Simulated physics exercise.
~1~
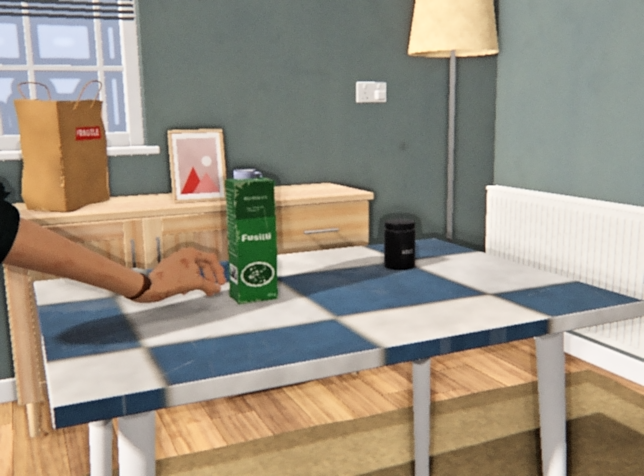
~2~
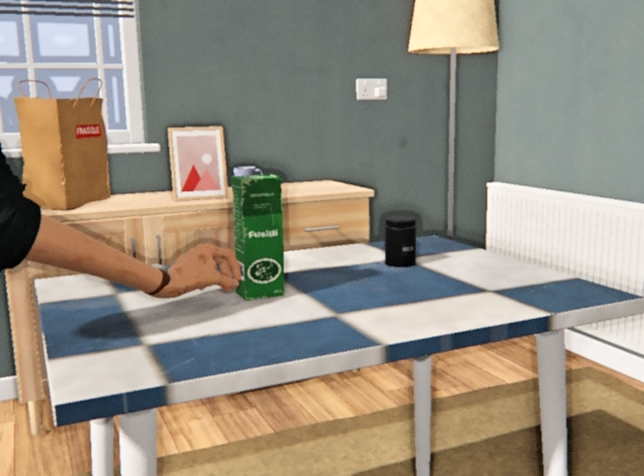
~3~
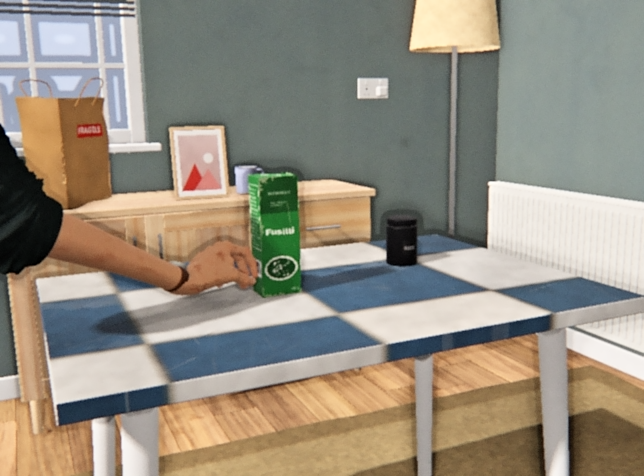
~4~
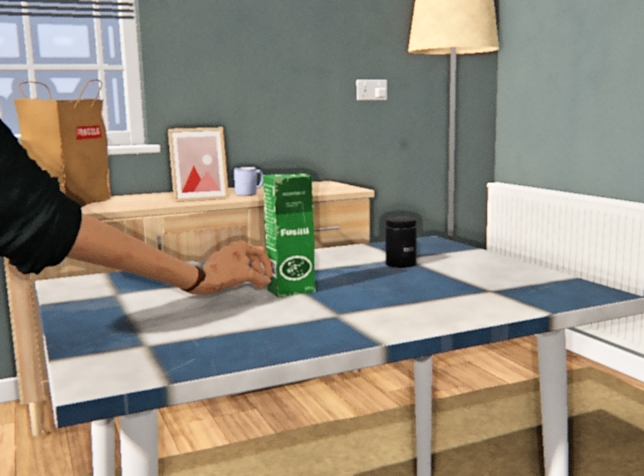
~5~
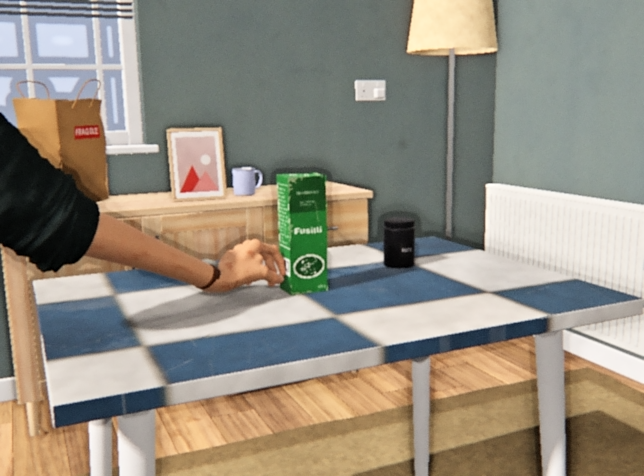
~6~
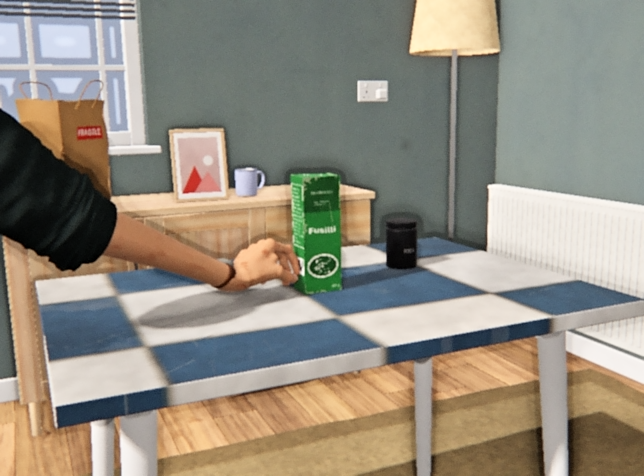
Green carton sliding right across a blue and white checked table, pushed by a hand, staying upright short of a black jar.
